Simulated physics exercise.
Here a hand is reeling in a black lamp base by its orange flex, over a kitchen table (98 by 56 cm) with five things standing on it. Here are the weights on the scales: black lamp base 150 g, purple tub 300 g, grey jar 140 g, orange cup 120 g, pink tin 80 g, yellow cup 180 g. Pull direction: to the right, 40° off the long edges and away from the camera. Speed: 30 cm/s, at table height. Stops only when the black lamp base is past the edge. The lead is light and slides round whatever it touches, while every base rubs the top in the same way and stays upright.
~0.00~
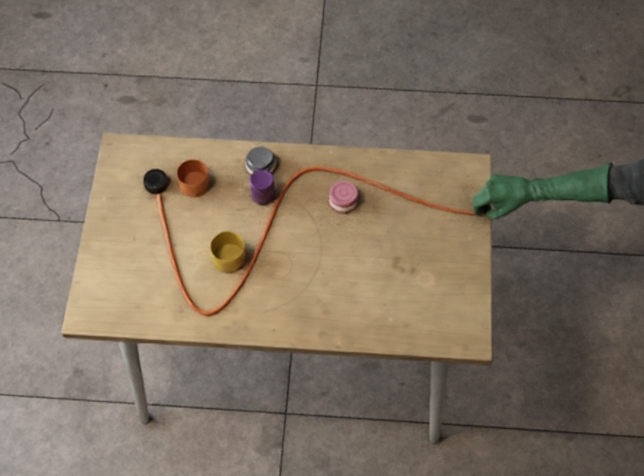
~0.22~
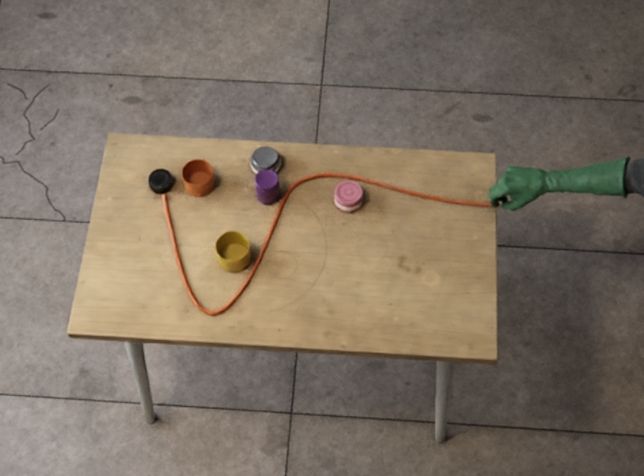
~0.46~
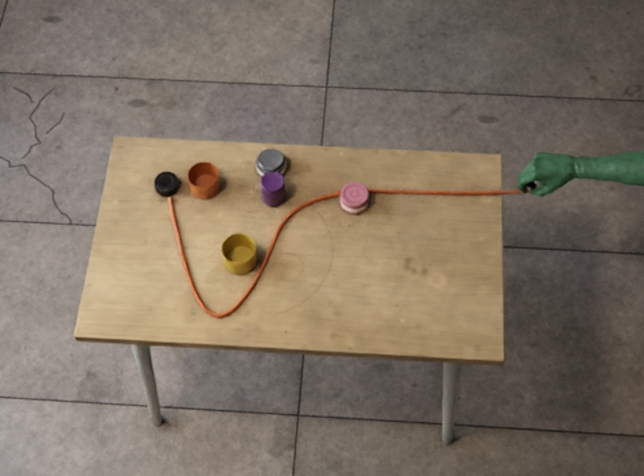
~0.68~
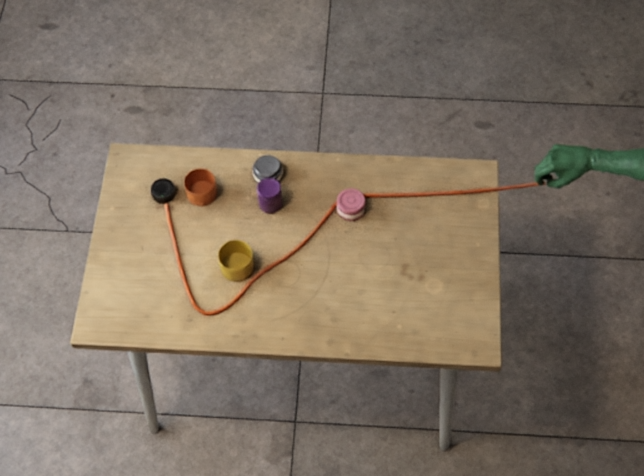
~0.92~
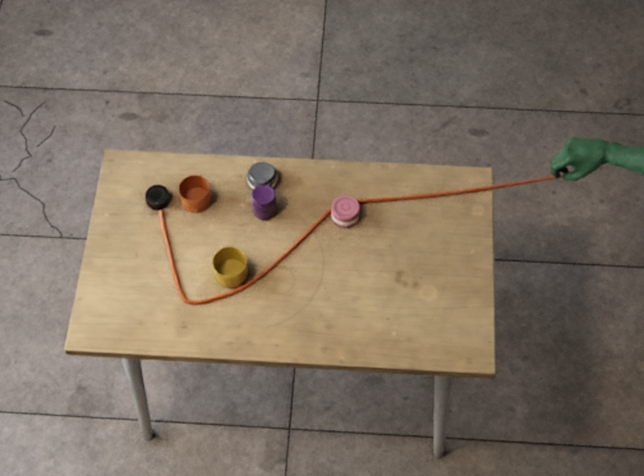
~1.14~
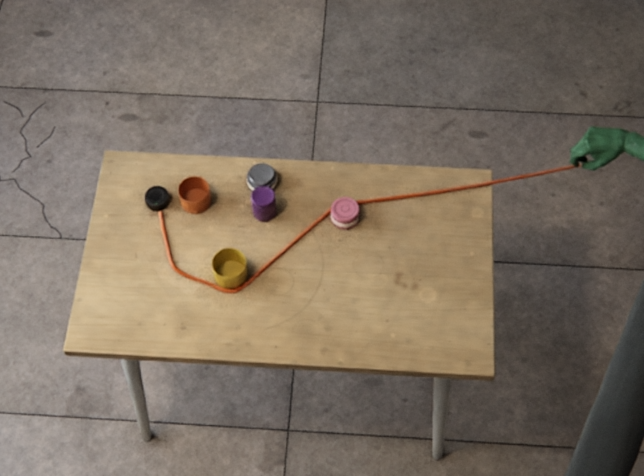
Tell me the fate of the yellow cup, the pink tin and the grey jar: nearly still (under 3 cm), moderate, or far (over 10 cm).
In order: My guess is the yellow cup gets taken a long distance; my guess is the pink tin gets taken a medium distance; my guess is the grey jar holds its ground.
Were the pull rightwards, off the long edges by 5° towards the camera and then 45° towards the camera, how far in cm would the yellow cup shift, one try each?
About 11 cm, then about 4 cm.
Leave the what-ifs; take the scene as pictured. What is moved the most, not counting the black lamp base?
Answer: The yellow cup.
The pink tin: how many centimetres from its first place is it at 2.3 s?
By then it has gone around 3 cm.
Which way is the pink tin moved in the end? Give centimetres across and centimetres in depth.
Close to 4 cm toward the right-hand side, with close to 2 cm closer to the lens.
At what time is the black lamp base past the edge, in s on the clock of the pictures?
Time: About 4.6 s.
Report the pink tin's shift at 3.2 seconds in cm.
It has moved roughly 3 cm by then.
After 2.3 s the black lamp base has slid 12 cm; shifted so far, yellow cup 14 cm, pink tin 3 cm.
After 3.2 s the black lamp base has slid 37 cm; shifted so far, yellow cup 14 cm, pink tin 3 cm, purple tub 1 cm.
After 4.2 s the black lamp base has slid 60 cm; shifted so far, yellow cup 14 cm, pink tin 5 cm, purple tub 1 cm.
After 4.9 s the black lamp base is off the top; shifted so far, yellow cup 14 cm at (244, 212), pink tin 5 cm at (363, 216), purple tub 1 cm, grey jar 0 cm at (261, 173).
